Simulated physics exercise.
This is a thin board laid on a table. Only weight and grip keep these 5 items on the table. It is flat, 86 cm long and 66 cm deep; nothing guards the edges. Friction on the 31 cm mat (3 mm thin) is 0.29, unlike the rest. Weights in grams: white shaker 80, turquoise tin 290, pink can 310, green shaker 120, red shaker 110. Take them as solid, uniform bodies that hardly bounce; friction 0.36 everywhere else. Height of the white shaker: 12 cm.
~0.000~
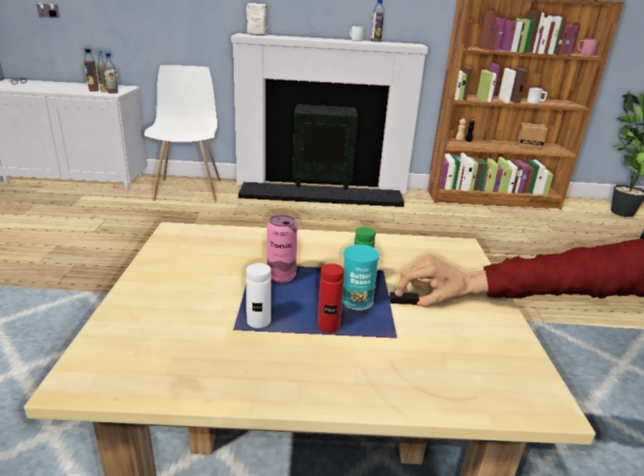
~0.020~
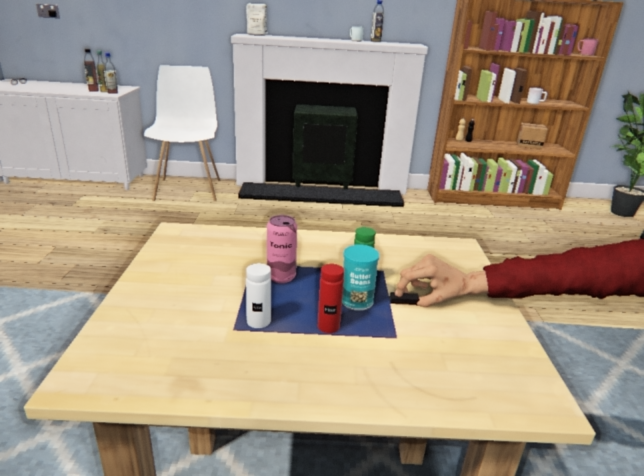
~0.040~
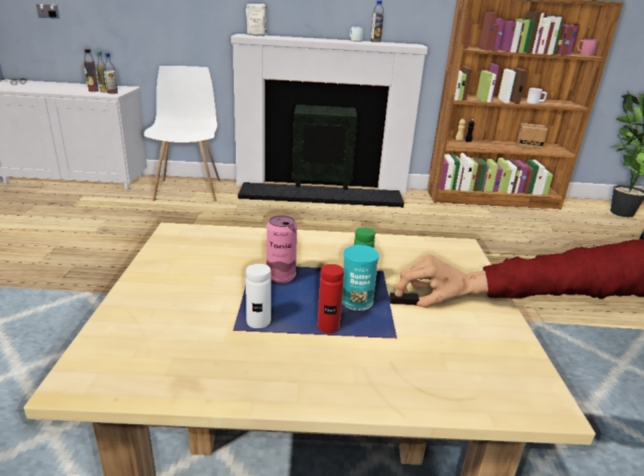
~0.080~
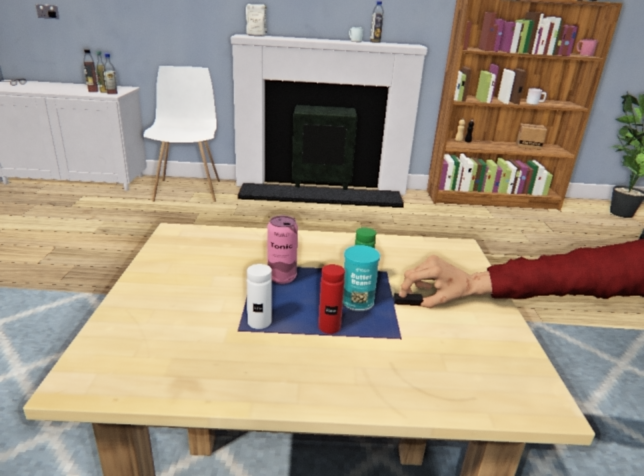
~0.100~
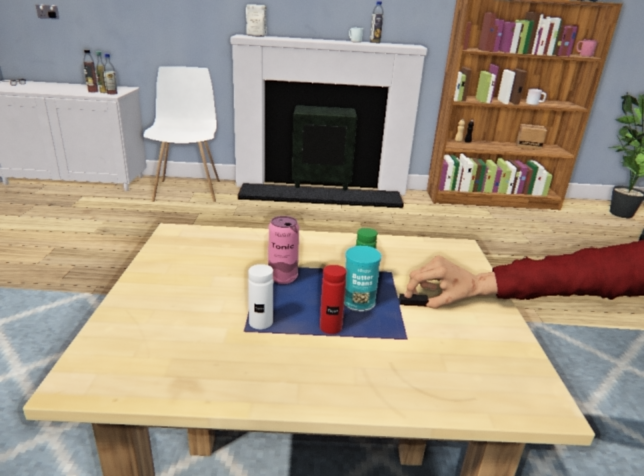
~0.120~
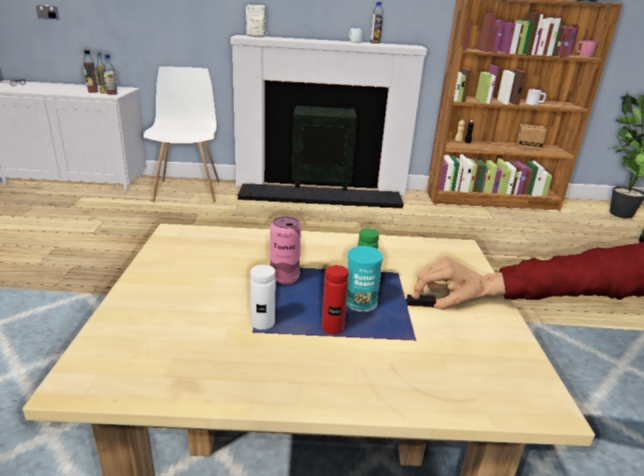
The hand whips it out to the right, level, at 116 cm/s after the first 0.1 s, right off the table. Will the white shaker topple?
The white shaker stays upright.
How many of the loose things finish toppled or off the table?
In all, 3.
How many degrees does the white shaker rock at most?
Up to 10°.
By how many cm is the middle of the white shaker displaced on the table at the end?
About 3 cm.
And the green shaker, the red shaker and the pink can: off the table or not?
The green shaker ends off the table; the red shaker finishes off the table; the pink can ends on the table.
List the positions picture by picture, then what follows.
The first picture shows mat pulled 0 cm; white shaker (259, 296); turquoise tin (359, 278).
The second picture shows mat pulled 0 cm; red shaker (331, 299).
The third picture shows mat pulled 0 cm; turquoise tin (359, 278); pink can (282, 250).
The fourth picture shows mat pulled 1 cm; red shaker (331, 299).
The fifth picture shows mat pulled 2 cm; turquoise tin (361, 278); pink can (283, 251).
The sixth picture shows mat pulled 4 cm; white shaker (263, 297).
After 0.42 s, mat pulled 38 cm; white shaker slid 3 cm near (274, 299); green shaker leaning 54°; red shaker leaning 6°.
After 0.62 s, mat pulled 61 cm; turquoise tin and green shaker now off the table; white shaker slid 3 cm near (275, 299); red shaker leaning 11°.
After 0.92 s, mat pulled 79 cm; red shaker now off the table; white shaker slid 3 cm near (273, 299); pink can slid 5 cm.
At rest (2.2 s), off the table and tipped over, green shaker and red shaker; off the table but upright, turquoise tin; the other 2 in place, give or take 6 cm. Seen from the same camera at the end, white shaker near (273, 299).
